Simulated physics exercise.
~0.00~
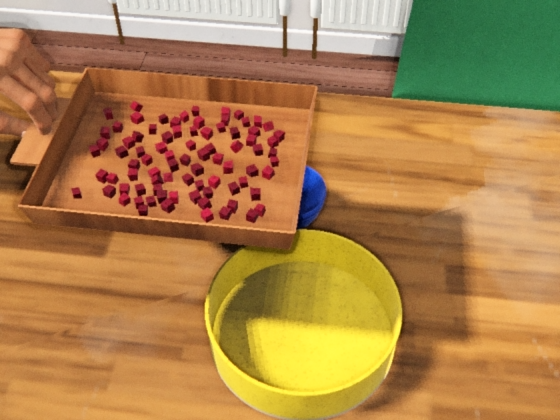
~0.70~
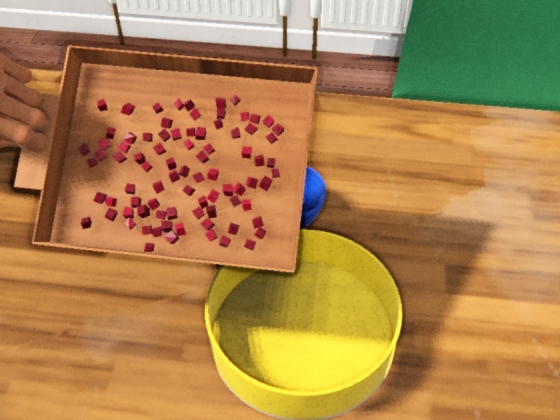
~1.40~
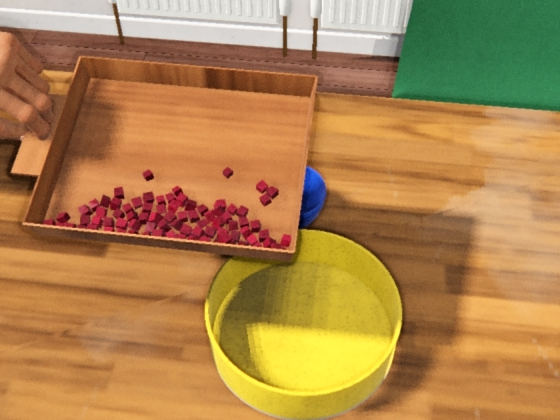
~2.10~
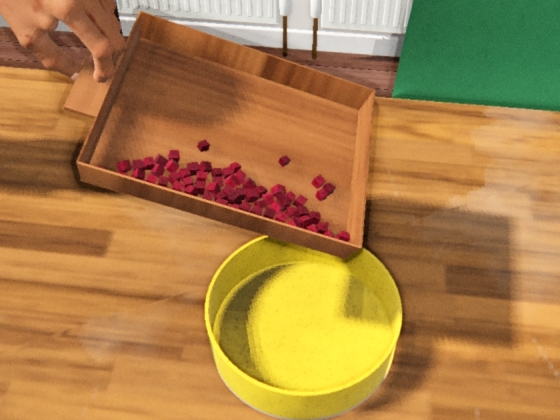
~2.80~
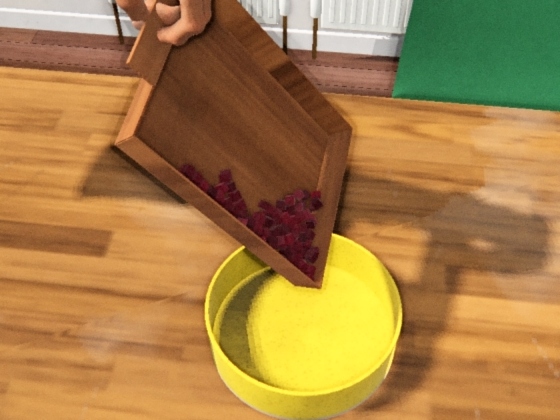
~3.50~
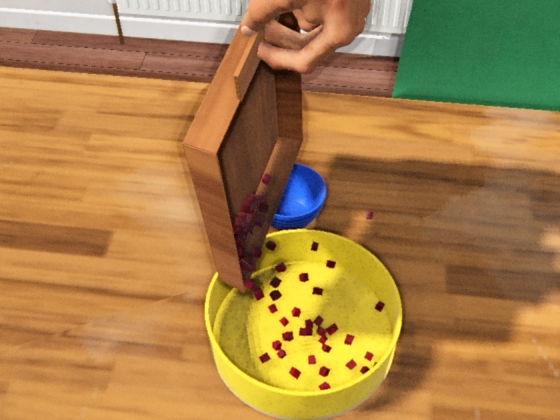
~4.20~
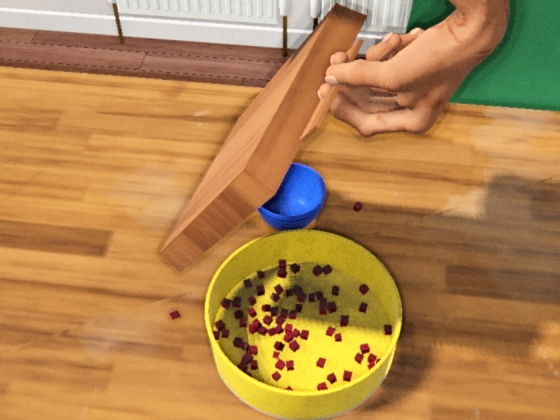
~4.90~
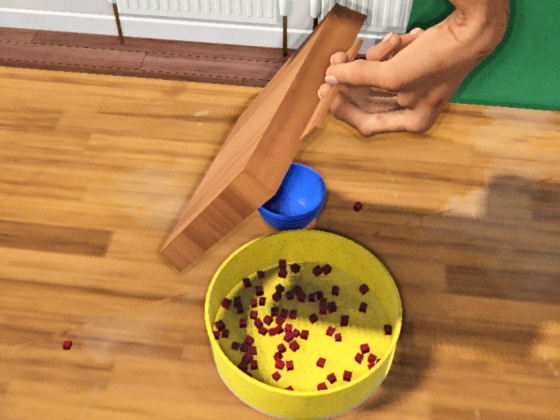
On a wooden floor in front of a white radiator, a hand holds a wooden tray of small dark red cubes beside a yellow pot, with a blue bowl partly hidden behind it. The tray tips towards the front, and the scattered cubes slide into a heap along its near edge. It levels somewhat, then moves right and tilts steeply over the pot, the cubes gathering in its lower corner. As the tray swings past upright, they tumble into the pot. Finally the emptied tray stays tipped over, nearly all the cubes lying in the pot and a couple outside.
